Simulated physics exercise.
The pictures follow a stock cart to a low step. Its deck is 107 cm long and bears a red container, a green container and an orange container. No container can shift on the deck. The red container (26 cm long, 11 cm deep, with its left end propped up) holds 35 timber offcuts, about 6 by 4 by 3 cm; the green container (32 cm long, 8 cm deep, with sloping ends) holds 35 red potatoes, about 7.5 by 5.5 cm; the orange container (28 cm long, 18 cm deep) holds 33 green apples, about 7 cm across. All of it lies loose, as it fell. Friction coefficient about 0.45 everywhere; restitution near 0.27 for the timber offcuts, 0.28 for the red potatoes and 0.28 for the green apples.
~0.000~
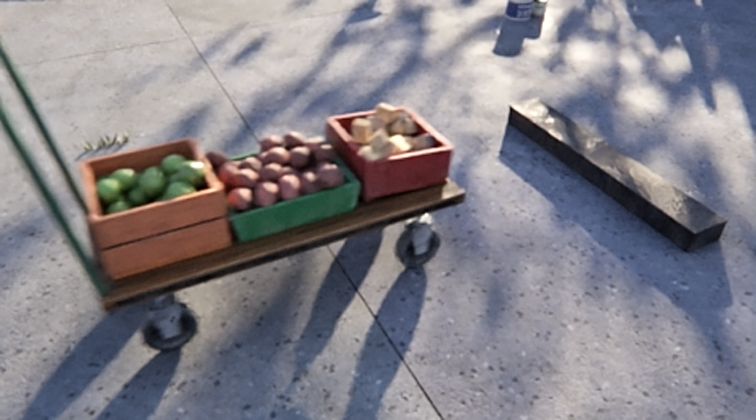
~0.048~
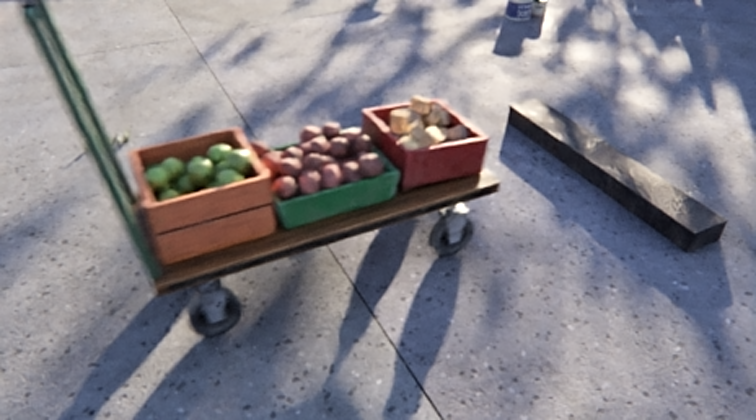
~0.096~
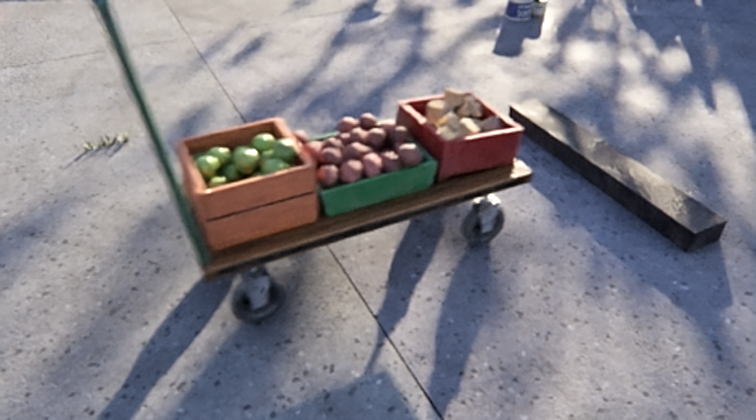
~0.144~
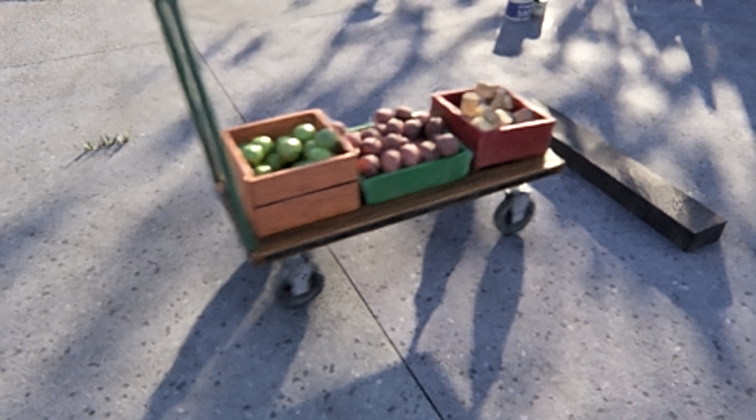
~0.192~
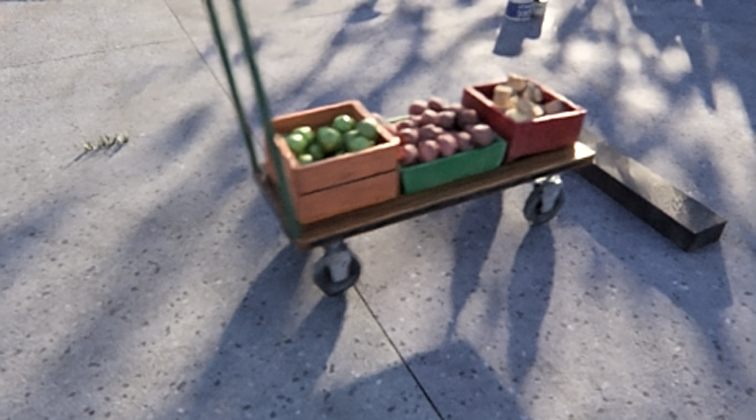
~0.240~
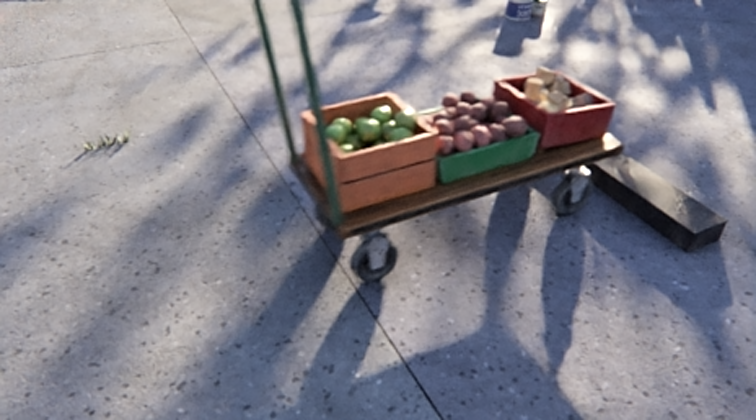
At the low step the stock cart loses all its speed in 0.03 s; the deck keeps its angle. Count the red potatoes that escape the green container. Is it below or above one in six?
Out of the green container go more than one in six of the red potatoes.
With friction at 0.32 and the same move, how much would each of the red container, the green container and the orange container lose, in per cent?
In that case red container 20, green container 30, orange container 0 per cent.
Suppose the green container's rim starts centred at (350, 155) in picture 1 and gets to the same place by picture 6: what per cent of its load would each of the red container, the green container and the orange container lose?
Then red container 10, green container 10, orange container 0 per cent.
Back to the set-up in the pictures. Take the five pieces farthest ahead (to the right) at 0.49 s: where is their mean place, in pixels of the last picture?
Near (670, 66).
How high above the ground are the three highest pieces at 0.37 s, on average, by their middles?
Some 54 cm up.
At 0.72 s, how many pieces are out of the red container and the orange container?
Out by then, roughly: Red container 6, orange container 1.
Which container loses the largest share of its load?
It is the green container.
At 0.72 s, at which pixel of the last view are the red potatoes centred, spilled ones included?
At about (516, 122).
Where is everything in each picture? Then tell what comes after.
In the first picture (places track the rim corner closest to us here), green container (236, 216); red container (371, 162); 78 cm to go; all still inside.
The second picture shows green container (282, 204); red container (411, 151); 65 cm to go.
The third picture shows green container (325, 192); red container (449, 141); 52 cm to go.
The fourth picture shows green container (366, 180); red container (485, 132); 39 cm to go.
The fifth picture shows green container (406, 169); red container (519, 123); 26 cm to go.
The sixth picture shows green container (443, 159); red container (552, 114); 13 cm to go; all still inside.
After 0.27 s, the wheels strike.
After 0.37 s, the red container has all 35, the green container is down by 2 of 35 and the orange container has all 33.
After 0.49 s, the red container is down by 5 of 35, the green container is down by 5 of 35 and the orange container has all 33.
After 0.72 s, the red container is down by 6 of 35, the green container is down by 11 of 35 and the orange container is down by 1 of 33.
When it is over (at 1.23 s), the red container is down by 6 of 35, the green container is down by 11 of 35 and the orange container is down by 1 of 33. Asked share, 11 of 35, 31 per cent.
